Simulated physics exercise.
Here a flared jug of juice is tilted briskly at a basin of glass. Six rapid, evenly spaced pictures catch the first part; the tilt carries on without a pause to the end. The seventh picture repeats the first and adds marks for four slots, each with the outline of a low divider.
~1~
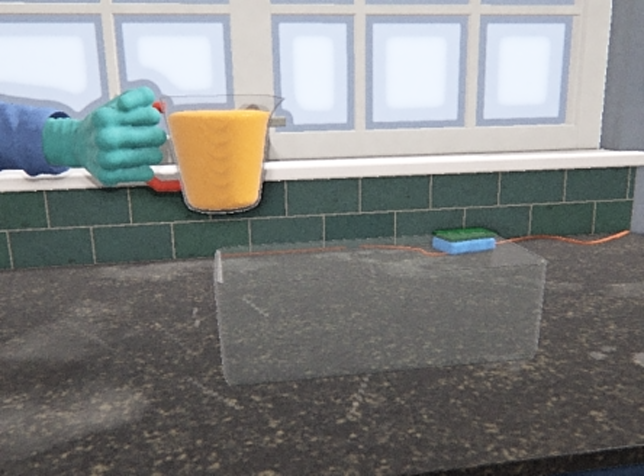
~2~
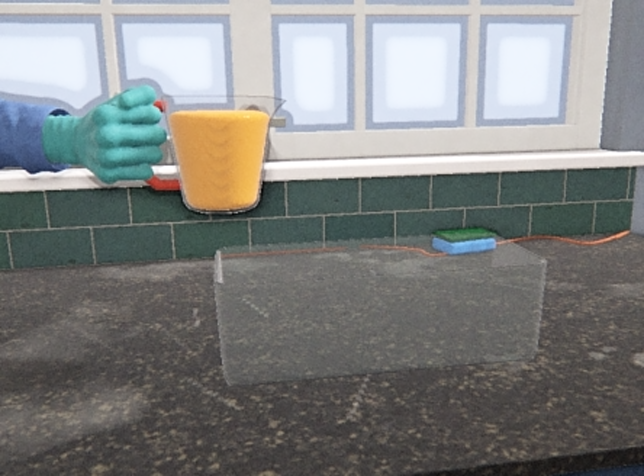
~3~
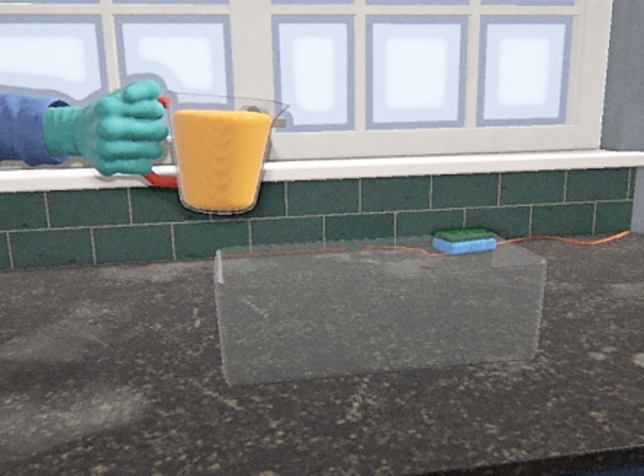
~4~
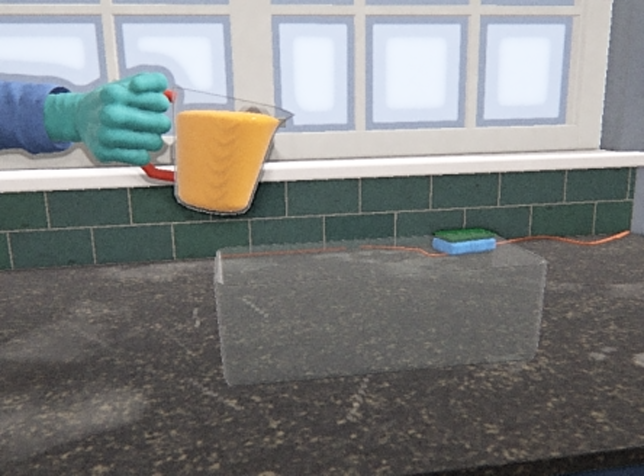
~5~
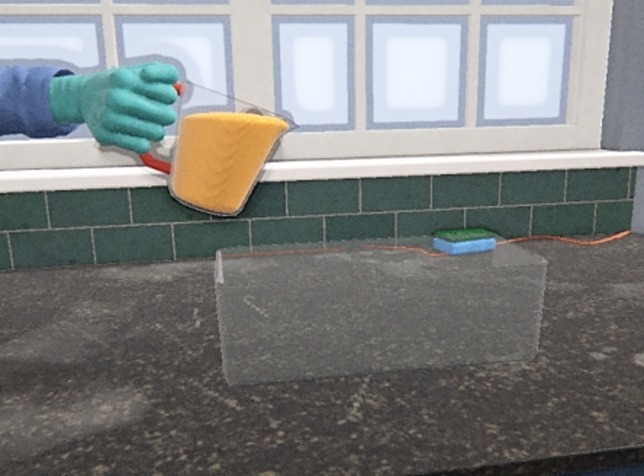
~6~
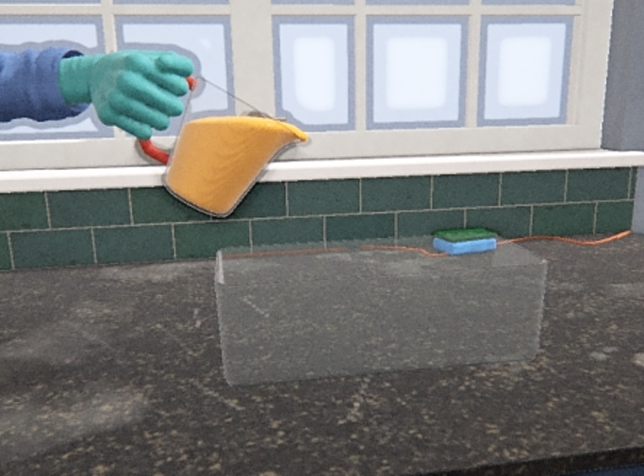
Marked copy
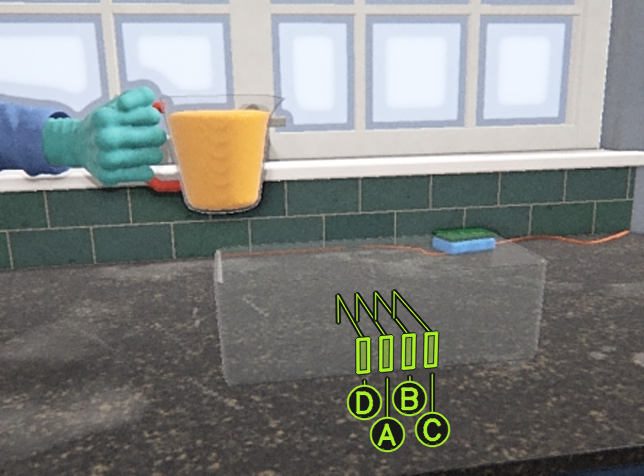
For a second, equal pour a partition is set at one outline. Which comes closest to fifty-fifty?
D.
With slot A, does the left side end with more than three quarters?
Yes, it does.
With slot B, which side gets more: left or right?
The left side.
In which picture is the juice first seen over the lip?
Picture 6.
On the marked copy, A at (387, 378); B at (409, 376); C at (432, 373); D at (364, 380).
With A, about 88 % ends left of the wall and 10 % right of it.
With B, about 91 % ends left of the wall and 7 % right of it.
With C, about 91 % ends left of the wall and 7 % right of it.
With D, about 49 % ends left of the wall and 50 % right of it.
